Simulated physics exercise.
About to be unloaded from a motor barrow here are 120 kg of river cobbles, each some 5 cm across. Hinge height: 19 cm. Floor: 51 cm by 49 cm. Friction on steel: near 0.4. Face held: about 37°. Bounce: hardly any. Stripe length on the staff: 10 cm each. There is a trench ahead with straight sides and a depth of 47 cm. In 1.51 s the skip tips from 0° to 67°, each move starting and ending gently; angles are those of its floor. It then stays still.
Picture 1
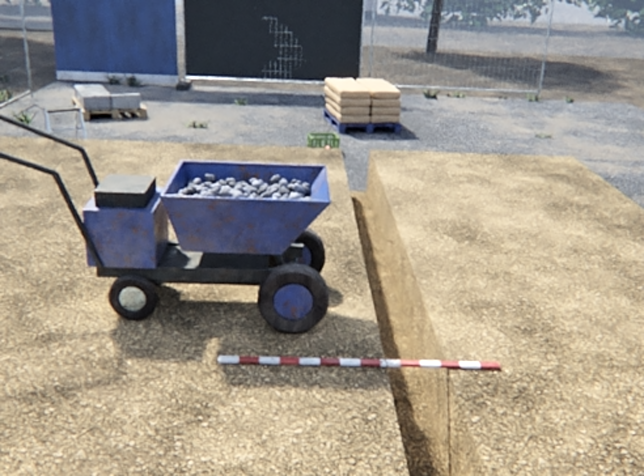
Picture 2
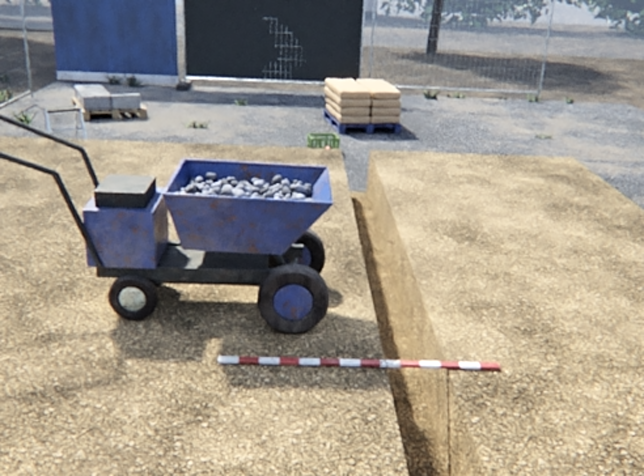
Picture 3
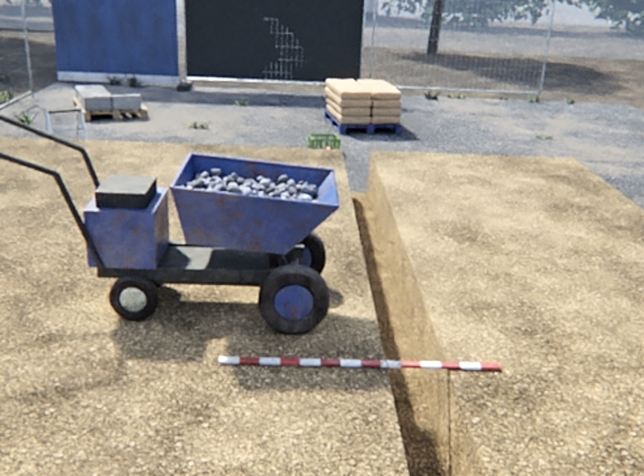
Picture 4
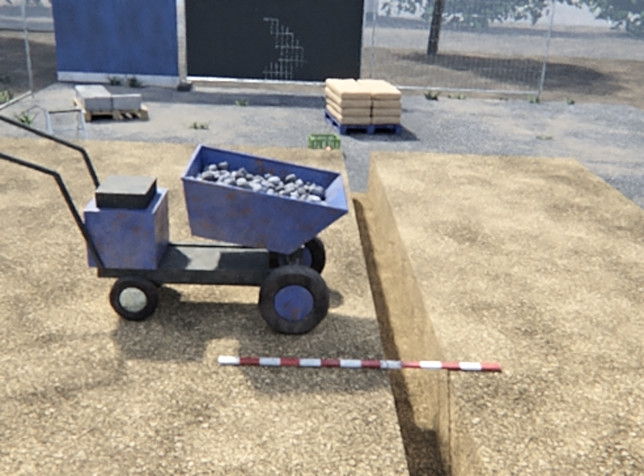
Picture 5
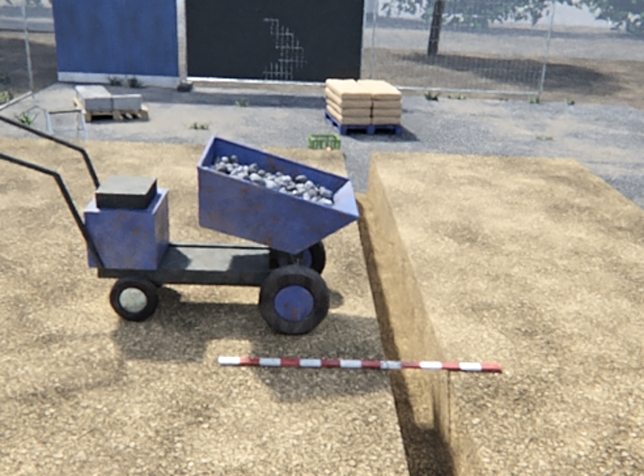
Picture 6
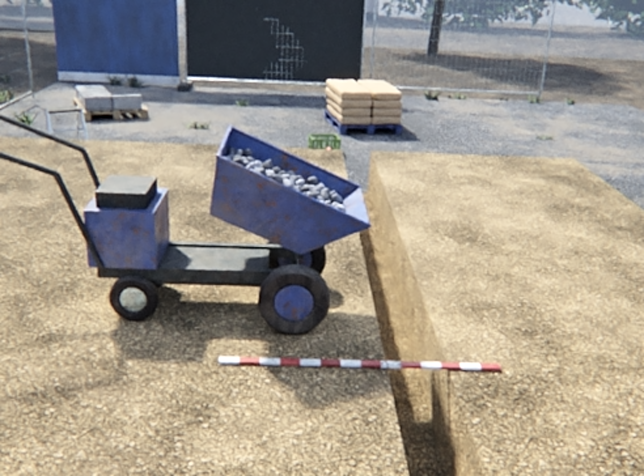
To begin with, a blue skip heaped with grey cobbles sits level on a motor barrow beside a straight-sided trench, a red-and-white staff lying in front. The skip tilts slowly, then faster, its rear rising and its lip lowering to the right, while the barrow stays still.
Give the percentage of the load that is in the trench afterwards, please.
Near 67 per cent of the load.
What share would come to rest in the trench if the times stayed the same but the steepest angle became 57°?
Then close to 45 per cent.
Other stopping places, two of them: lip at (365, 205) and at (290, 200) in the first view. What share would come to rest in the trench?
The first gives about 30 percent and the second about 100 percent.
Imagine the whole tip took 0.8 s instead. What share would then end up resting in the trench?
I'd put it at some 55 in a hundred.
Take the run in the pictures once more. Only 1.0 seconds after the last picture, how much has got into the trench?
About 20%.
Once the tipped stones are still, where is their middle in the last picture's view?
Somewhere near pixel (411, 360).
Then, 0.5 s after the last picture the floor is at 56°, 100 % in the skip; the foremost stones are at (393, 250).
Then, 1.0 s after the last picture the floor is at 67°, 72 % in the skip, 18 % in the trench, 11 % past the trench; the foremost stones are at (469, 313).
Then, 1.4 s after the last picture the floor is at 67°, 39 % in the skip, 30 % in the trench, 31 % past the trench; the foremost stones are at (524, 305).
Then, 3.3 s after the last picture the floor is at 67°, 0 % in the skip, 67 % in the trench, 33 % past the trench; the foremost stones are at (557, 303).
